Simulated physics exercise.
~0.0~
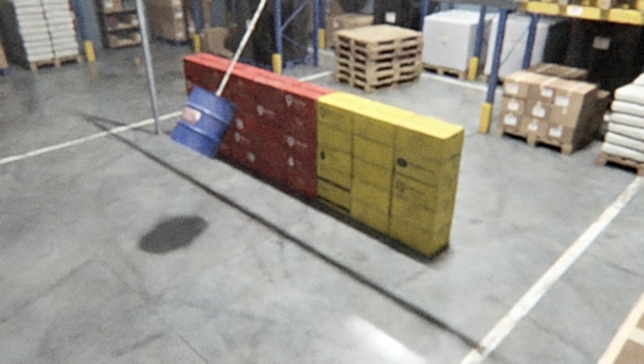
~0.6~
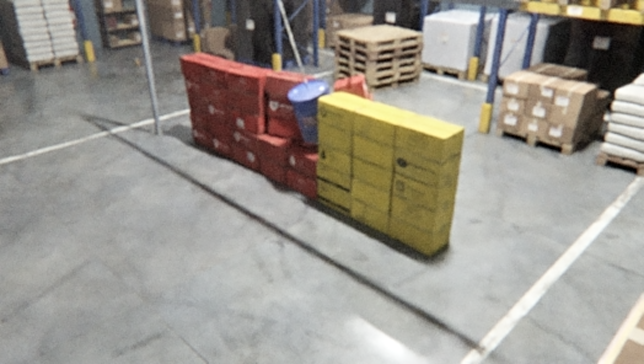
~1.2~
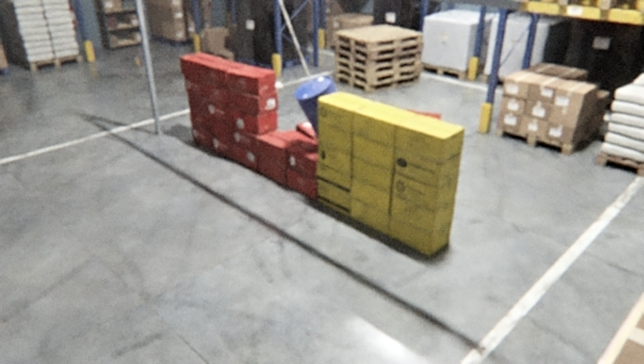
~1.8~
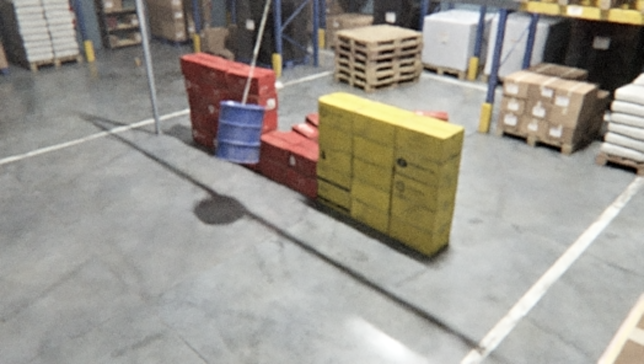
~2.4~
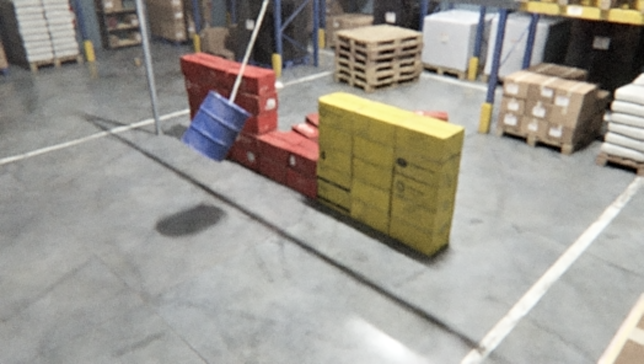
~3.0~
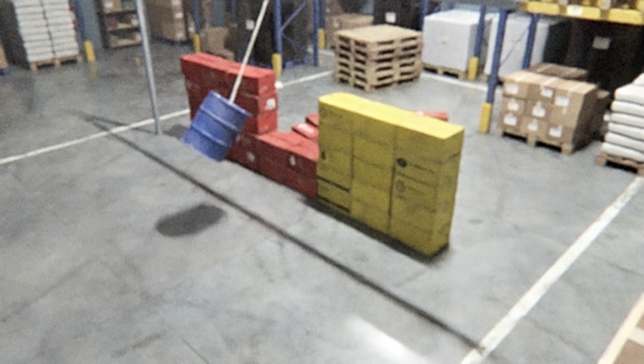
A long wall of red and yellow cartons stood on a warehouse floor as a hanging blue drum swung into the red part, knocking several boxes out the back, then swung back out, leaving a gap while the yellow end stayed standing.
